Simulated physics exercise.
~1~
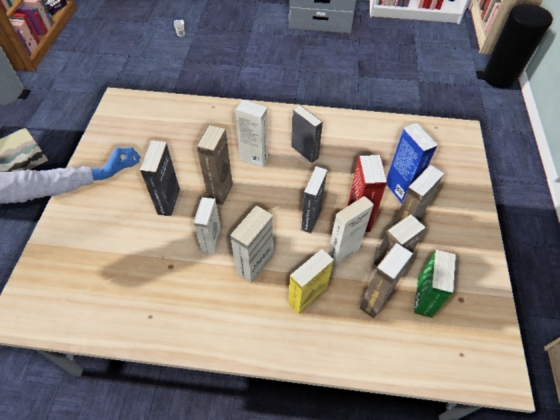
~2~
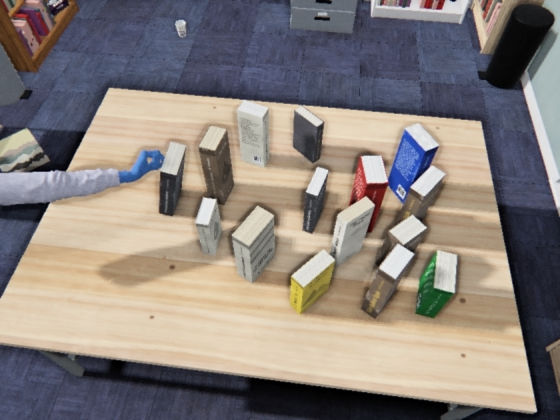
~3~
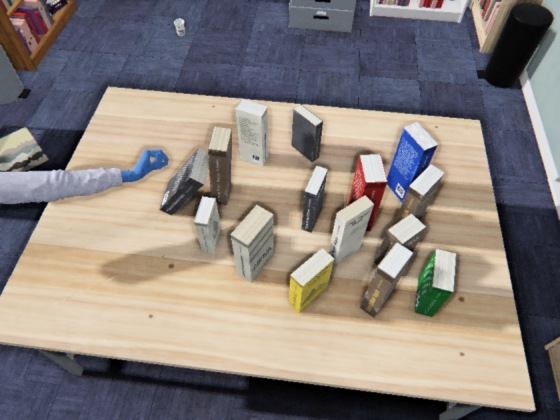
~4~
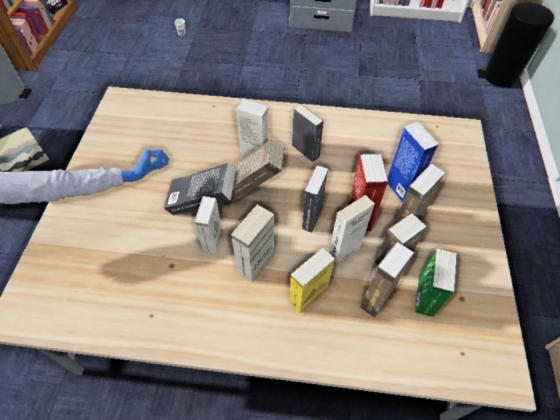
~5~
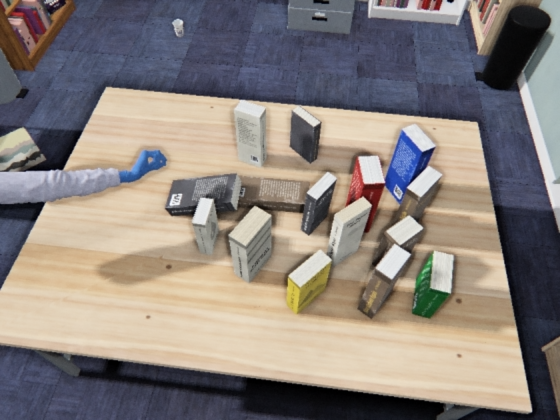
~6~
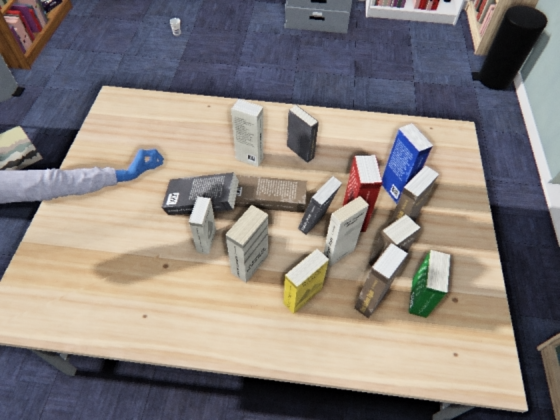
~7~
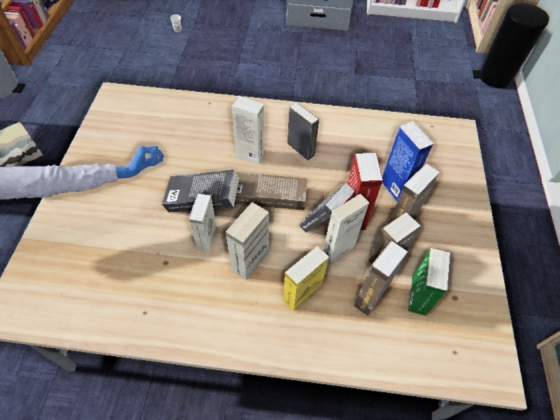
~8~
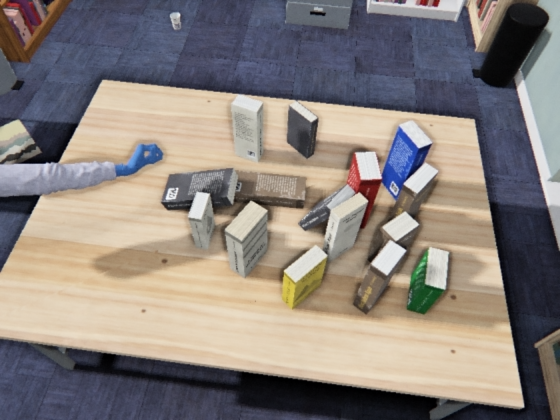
A blue-gloved hand reaches in from the left over a wooden table crowded with upright thick books and pushes the nearest dark one to the right. The book tips away from the fingers, which then stay where they are, and it falls against a brown book beside it. The brown book topples to the right in turn and lies flat. A small dark book beyond it then tilts over to the right, coming to rest leaning low beside the red and pale books. The red, yellow, blue and green books all remain standing.
